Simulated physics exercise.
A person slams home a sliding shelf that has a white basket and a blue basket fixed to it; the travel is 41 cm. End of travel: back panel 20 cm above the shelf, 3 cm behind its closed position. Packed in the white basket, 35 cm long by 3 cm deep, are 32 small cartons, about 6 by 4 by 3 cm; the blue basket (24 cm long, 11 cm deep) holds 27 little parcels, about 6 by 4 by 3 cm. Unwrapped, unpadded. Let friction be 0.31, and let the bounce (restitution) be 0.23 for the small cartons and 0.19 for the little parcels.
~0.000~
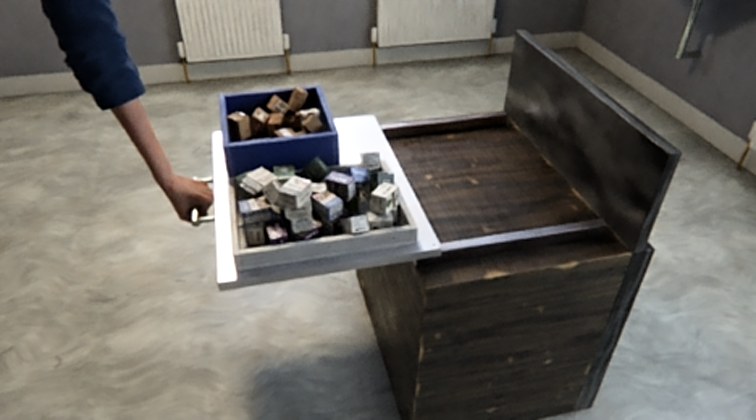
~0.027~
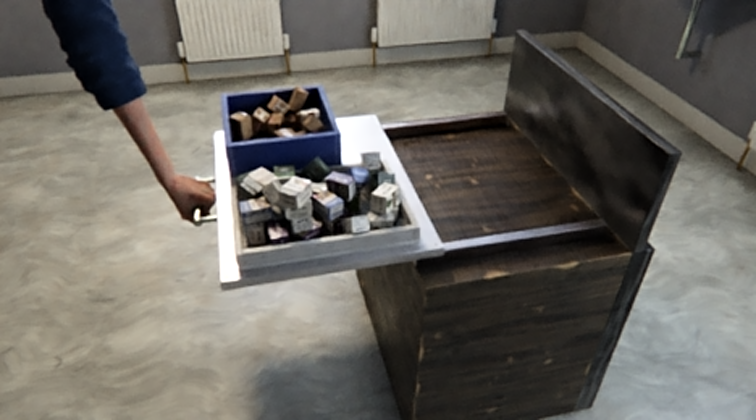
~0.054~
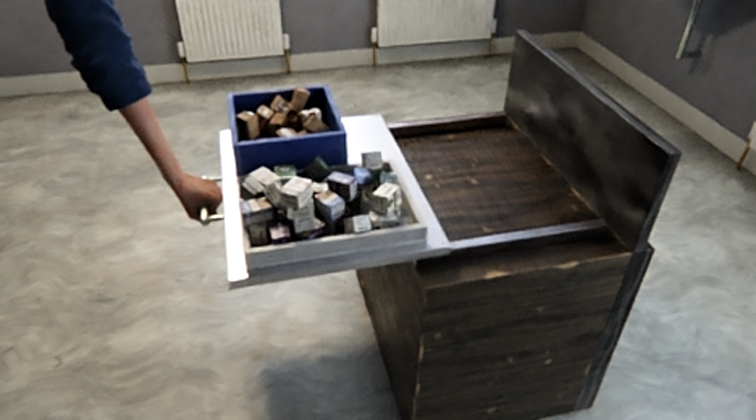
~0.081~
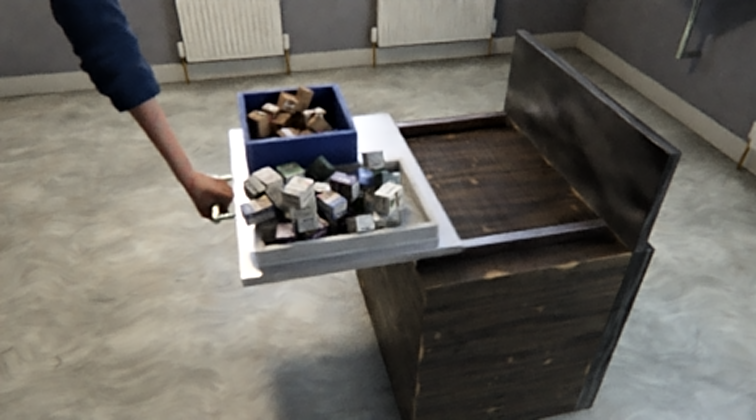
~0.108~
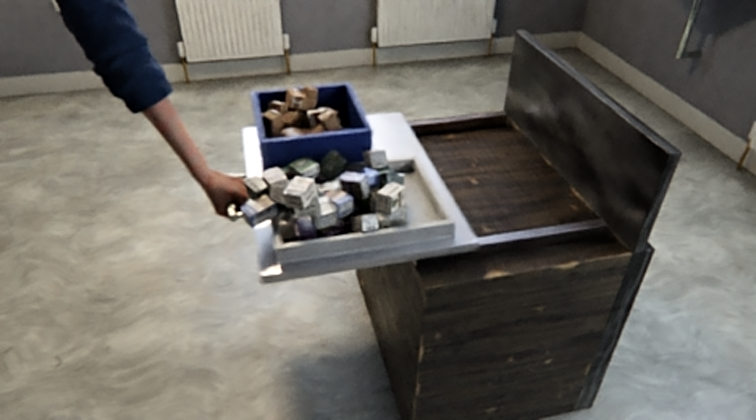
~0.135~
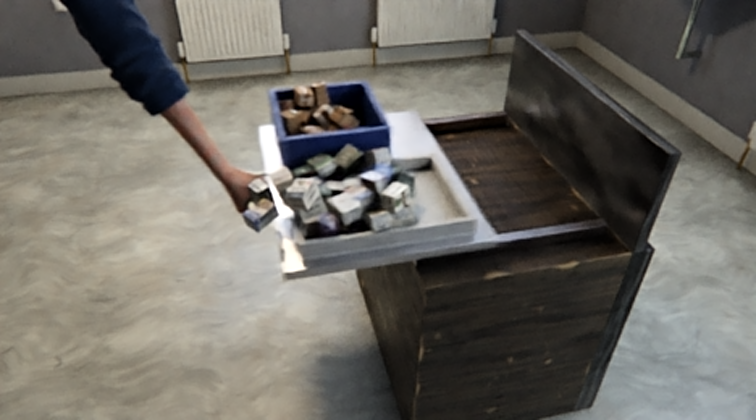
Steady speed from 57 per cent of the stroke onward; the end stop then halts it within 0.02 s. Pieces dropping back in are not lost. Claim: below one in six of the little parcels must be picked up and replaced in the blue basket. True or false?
True.
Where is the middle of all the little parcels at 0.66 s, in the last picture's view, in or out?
Their middle is around (444, 122).
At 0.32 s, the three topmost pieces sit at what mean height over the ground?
I'd say near 80 cm.
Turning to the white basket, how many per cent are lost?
For the white basket, 40 percent.
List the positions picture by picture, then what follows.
In the first frame (places track the rim corner closest to us here, unless another is named), blue basket (by its farthest rim corner) (315, 86); white basket (239, 252); 0 cm pushed; all still inside.
Blue basket (317, 86); white basket (242, 252); 1 cm pushed, in the second frame.
Blue basket (323, 86); white basket (250, 251); 2 cm pushed, in the third frame.
Blue basket (332, 85); white basket (263, 249); 5 cm pushed, in the fourth frame.
Blue basket (345, 84); white basket (282, 246); 8 cm pushed; 2 out, the lowest carton at (259, 211), in the fifth frame.
Blue basket (362, 82); white basket (305, 243); 13 cm pushed; 3 out, the lowest carton at (261, 215), in the sixth frame.
After 0.24 s, the shelf hits its stop.
After 0.32 s, the white basket is down by 8 of 32 and the blue basket has all 27.
After 0.44 s, the white basket is down by 13 of 32 and the blue basket is down by 1 of 27.
After 0.66 s, the white basket is down by 12 of 32 and the blue basket is down by 2 of 27.
Outcome (at 1.10 s), the white basket is down by 12 of 32 and the blue basket is down by 2 of 27. Asked share, 2 of 27, 7 per cent.
